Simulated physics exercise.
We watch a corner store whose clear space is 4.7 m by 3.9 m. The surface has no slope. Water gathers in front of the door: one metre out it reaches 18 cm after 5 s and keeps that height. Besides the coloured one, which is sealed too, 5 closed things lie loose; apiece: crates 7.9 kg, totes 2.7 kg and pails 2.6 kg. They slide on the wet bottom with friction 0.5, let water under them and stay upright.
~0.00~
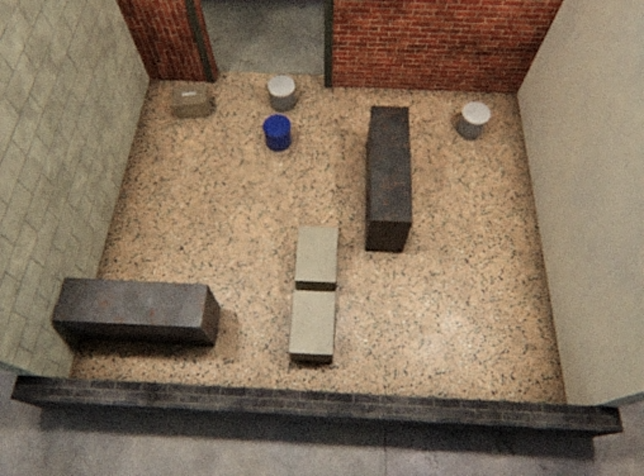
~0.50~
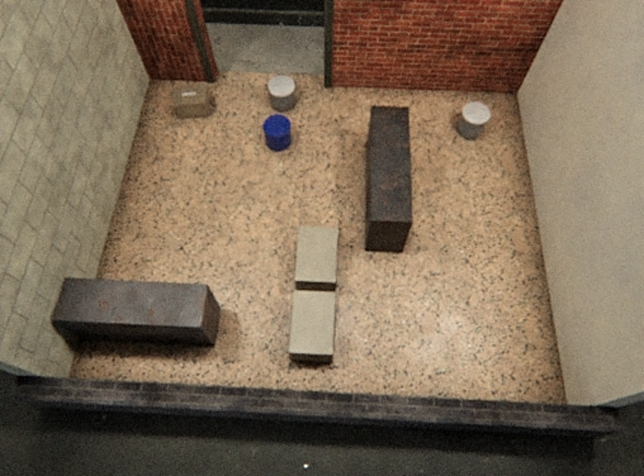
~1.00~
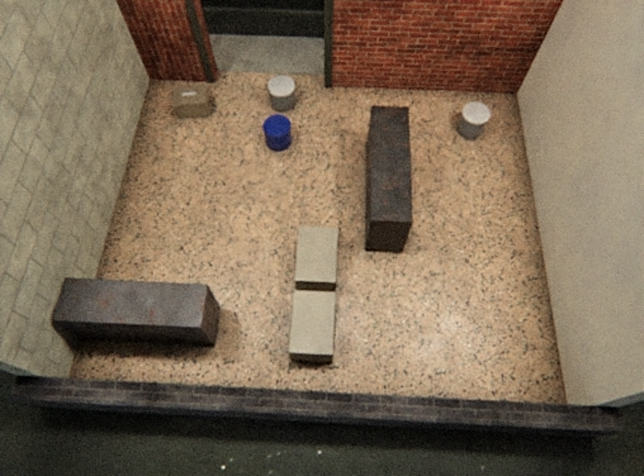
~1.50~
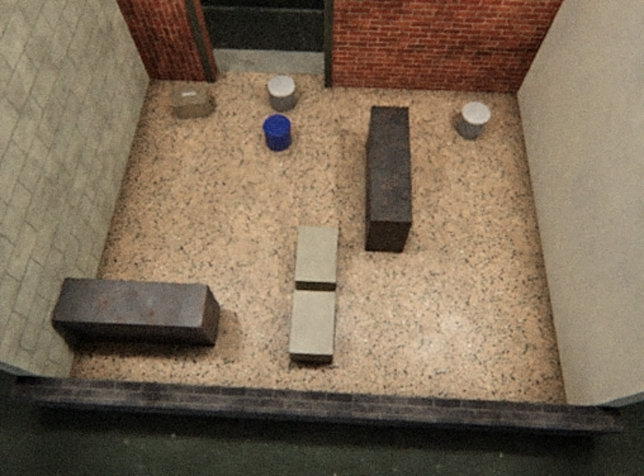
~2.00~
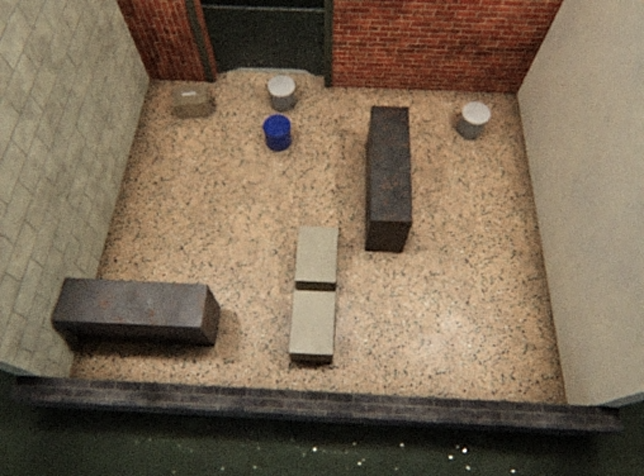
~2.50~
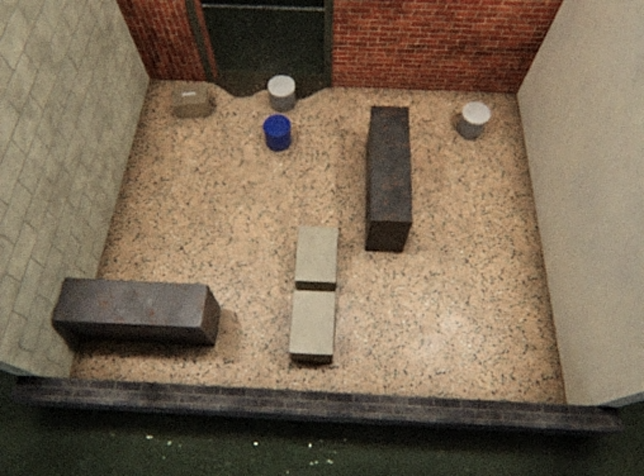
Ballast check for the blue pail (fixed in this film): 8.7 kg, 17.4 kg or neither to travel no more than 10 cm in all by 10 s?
For it, only the larger load is enough.
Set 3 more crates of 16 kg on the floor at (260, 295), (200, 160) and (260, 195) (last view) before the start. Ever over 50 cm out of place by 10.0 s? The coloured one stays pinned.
In that order: Past it, over, less.
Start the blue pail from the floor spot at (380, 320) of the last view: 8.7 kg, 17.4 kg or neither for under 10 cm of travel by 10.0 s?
Either load holds.
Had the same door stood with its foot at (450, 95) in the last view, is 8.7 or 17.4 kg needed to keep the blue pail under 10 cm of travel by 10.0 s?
In that case the lower weight is enough.
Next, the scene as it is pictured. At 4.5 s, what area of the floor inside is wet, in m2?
Roughly 4.0 m2.
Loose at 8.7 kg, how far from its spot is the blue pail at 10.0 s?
Roughly 80 cm.
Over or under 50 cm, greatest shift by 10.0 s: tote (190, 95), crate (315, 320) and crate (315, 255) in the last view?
In that order: Under, over, past it.
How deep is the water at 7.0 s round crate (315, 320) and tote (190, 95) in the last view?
About 3 and 2 cm.
After 3.5 s the blue pail would be 0 cm from its start with 8.7 kg and 0 cm from its start with 17.4 kg; 2 cm of water round it then.
After 4.5 s the blue pail would be 1 cm from its start with 8.7 kg and 0 cm from its start with 17.4 kg; 5 cm of water round it then.
After 7.0 s the blue pail would be 54 cm from its start with 8.7 kg and 0 cm from its start with 17.4 kg; 6 cm of water round it then.
After 10.0 s the blue pail would be 87 cm from its start with 8.7 kg and 0 cm from its start with 17.4 kg; 8 cm of water round it then.
